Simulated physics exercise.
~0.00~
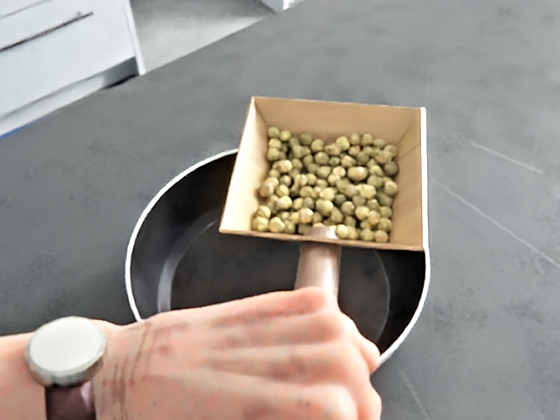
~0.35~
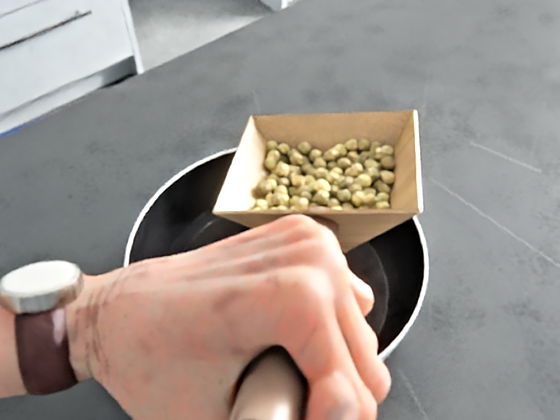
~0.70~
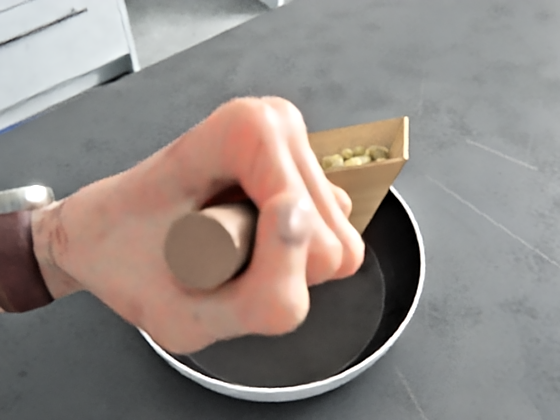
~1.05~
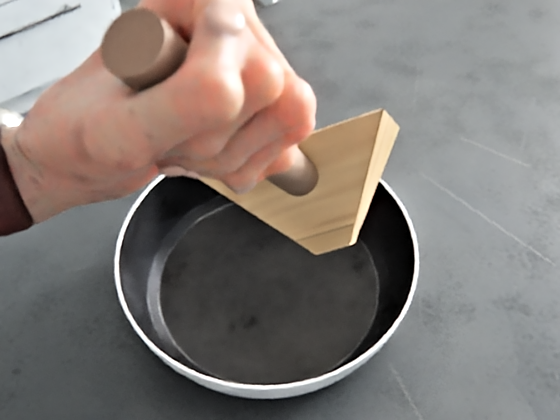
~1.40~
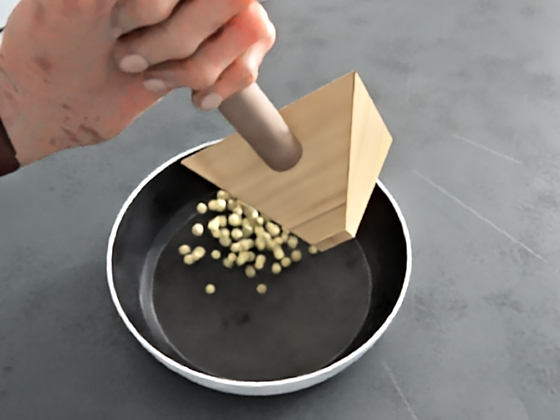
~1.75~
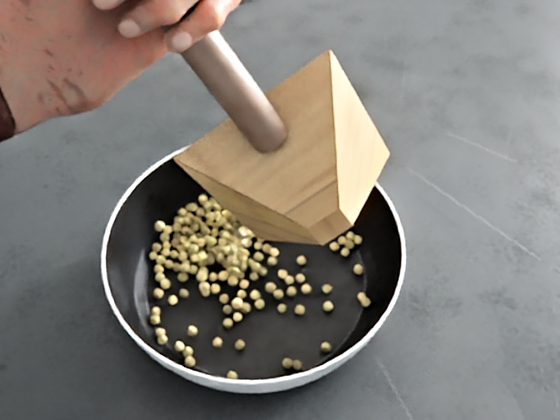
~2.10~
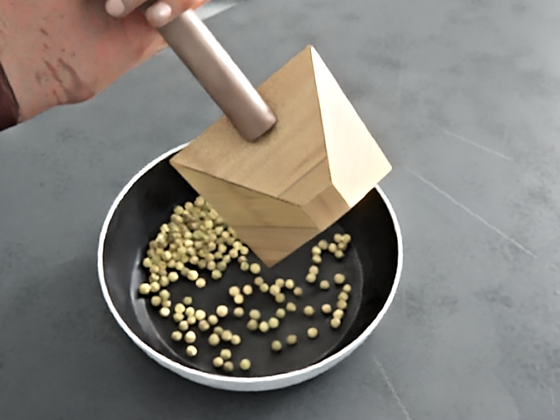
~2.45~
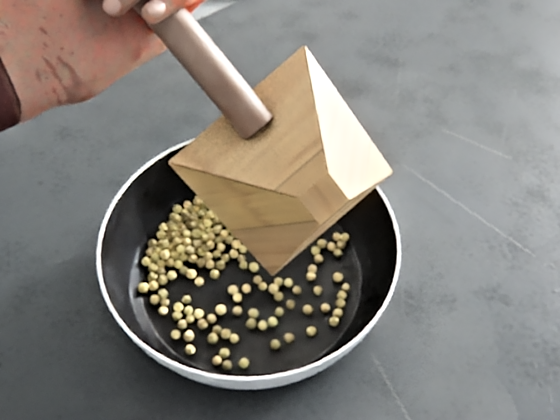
To begin with, a hand wearing a watch holds a square, flared wooden scoop full of small greenish-yellow soya beans over a dark, pale-rimmed pan on a grey countertop. The hand twists the handle and tips the scoop forward, until its wooden underside hides the beans from view. As it tilts further, beans tumble out beneath it into the empty pan. They spread over the pan's bottom, bunching more thickly on the left, while the view drifts slightly right. Finally, the scoop stays upturned over the pan, with the beans lying scattered inside.
